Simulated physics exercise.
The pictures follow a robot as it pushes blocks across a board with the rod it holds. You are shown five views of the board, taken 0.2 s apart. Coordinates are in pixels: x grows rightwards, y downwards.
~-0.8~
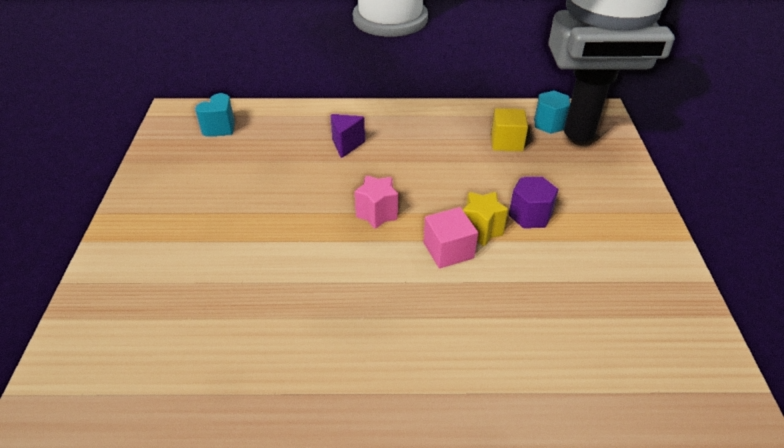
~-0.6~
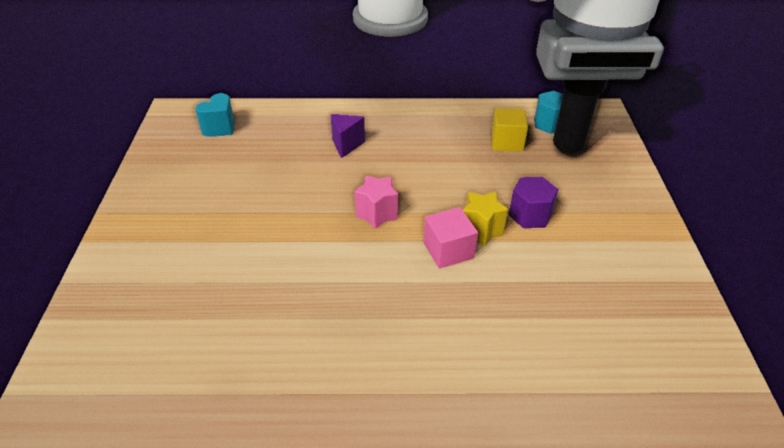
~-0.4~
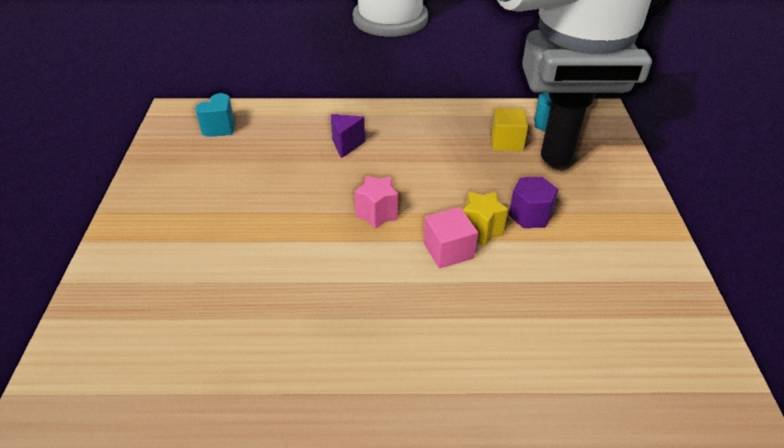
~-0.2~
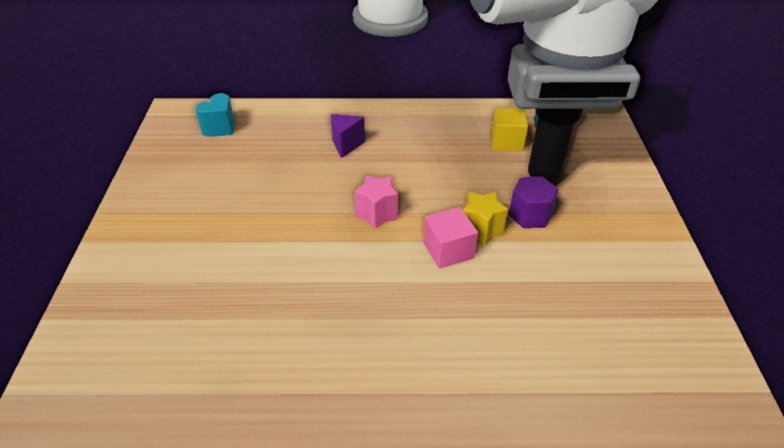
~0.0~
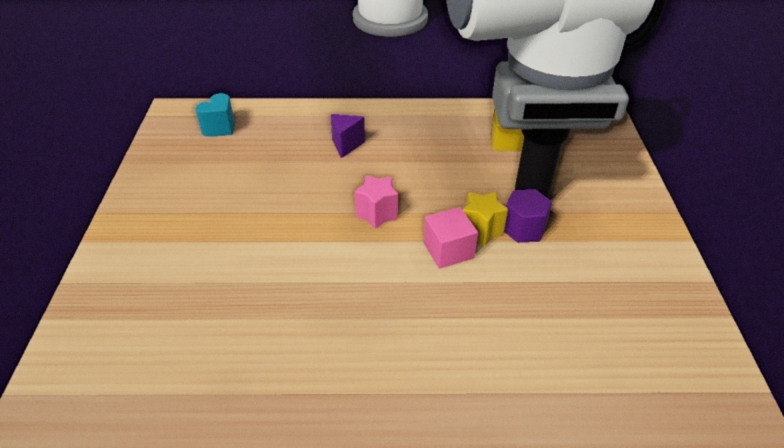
A robot arm's black rod moves down and left, pushing the purple six-sided block slightly.
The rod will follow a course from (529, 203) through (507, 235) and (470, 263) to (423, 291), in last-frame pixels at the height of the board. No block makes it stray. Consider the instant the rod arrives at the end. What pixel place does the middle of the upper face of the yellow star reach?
Most likely (390, 252).
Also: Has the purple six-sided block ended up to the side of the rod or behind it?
I'd say yes.
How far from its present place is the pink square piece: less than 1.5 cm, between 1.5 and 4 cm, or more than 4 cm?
Beyond 4 cm.
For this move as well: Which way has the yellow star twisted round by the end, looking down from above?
That block twists clockwise.
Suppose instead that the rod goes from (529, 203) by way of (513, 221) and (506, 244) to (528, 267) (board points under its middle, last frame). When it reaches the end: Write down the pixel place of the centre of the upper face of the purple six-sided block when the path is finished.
My estimate: (554, 272).
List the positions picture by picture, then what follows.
Rod tip at (579, 134); block tops, pink square piece at (451, 224); yellow star at (485, 204); purple six-sided block at (536, 188), in the first frame.
Rod at (568, 145); blocks unchanged, in the second frame.
Rod at (556, 158); blocks unchanged, in the third frame.
Rod at (544, 174); blocks unchanged, in the fourth frame.
Rod at (531, 193); pink square piece at (451, 224); yellow star at (485, 204); purple six-sided block at (530, 202), in the fifth frame.
On the path given first. One third of the way, rod at (508, 226); pink square piece at (436, 228); yellow star at (472, 217), turned 40° clockwise; purple six-sided block at (522, 239), turned 35° anticlockwise.
Two thirds of the way, rod at (470, 255); pink square piece at (387, 234), turned 40° clockwise; yellow star at (429, 237), turned 75° clockwise; purple six-sided block at (518, 253), turned 90° anticlockwise.
At the end, rod at (424, 282); pink square piece at (363, 229), turned 80° clockwise; yellow star at (390, 252), turned 115° clockwise; purple six-sided block at (518, 253), turned 90° anticlockwise.
